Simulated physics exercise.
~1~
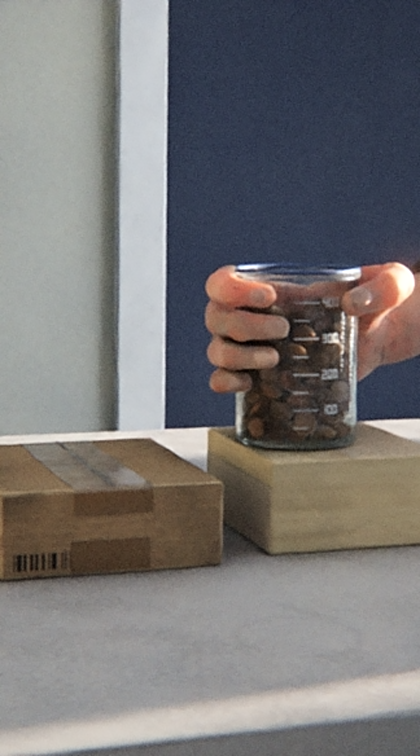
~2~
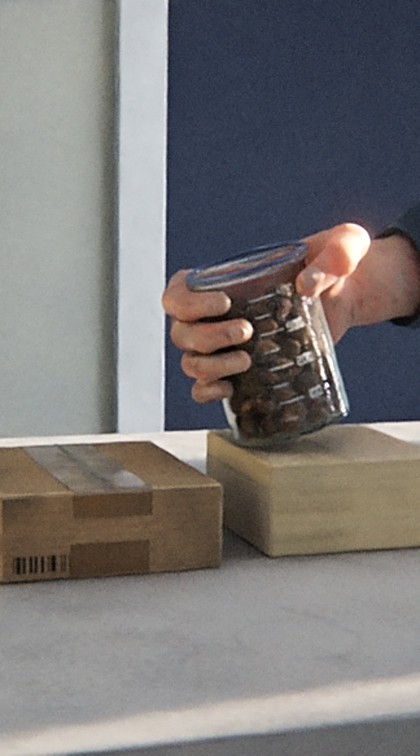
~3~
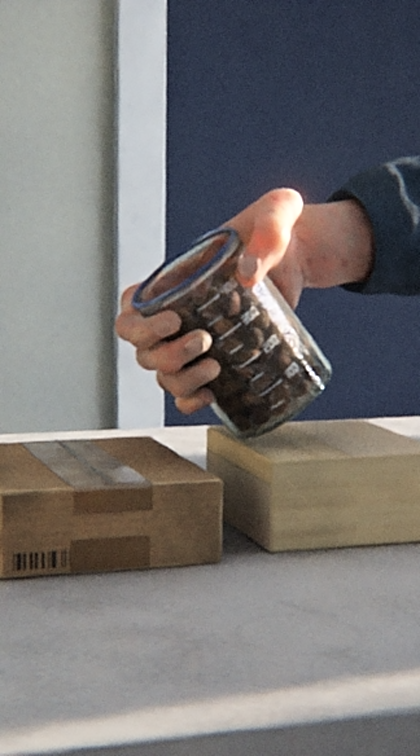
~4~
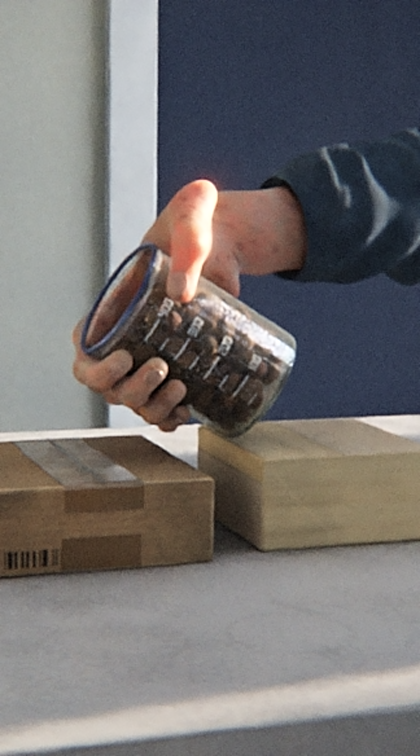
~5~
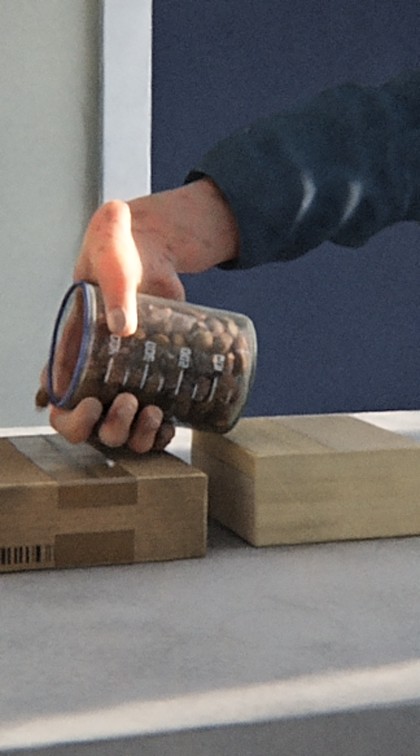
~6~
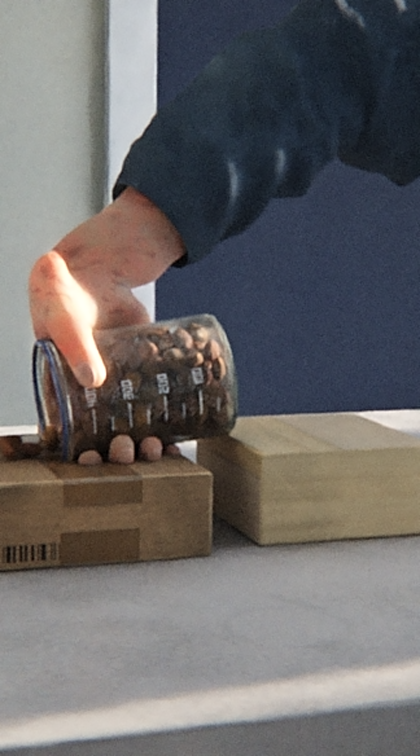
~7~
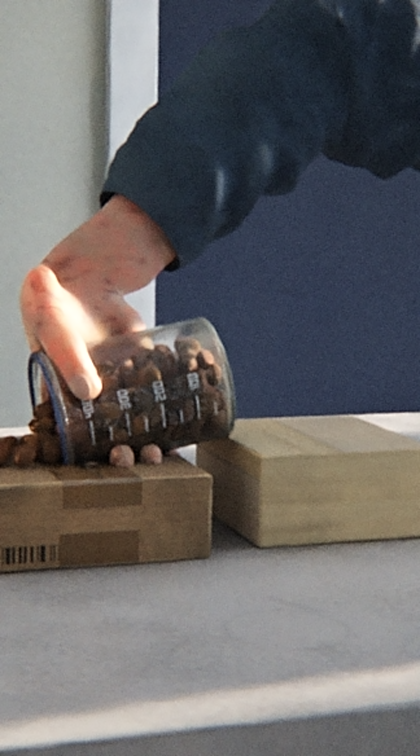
The footage shows a hand lifting a clear, open beaker of small brown pieces from a pale block and tipping it leftward over a taped cardboard box. The beaker comes to rest on its side on the box, and a few pieces spill from its mouth.
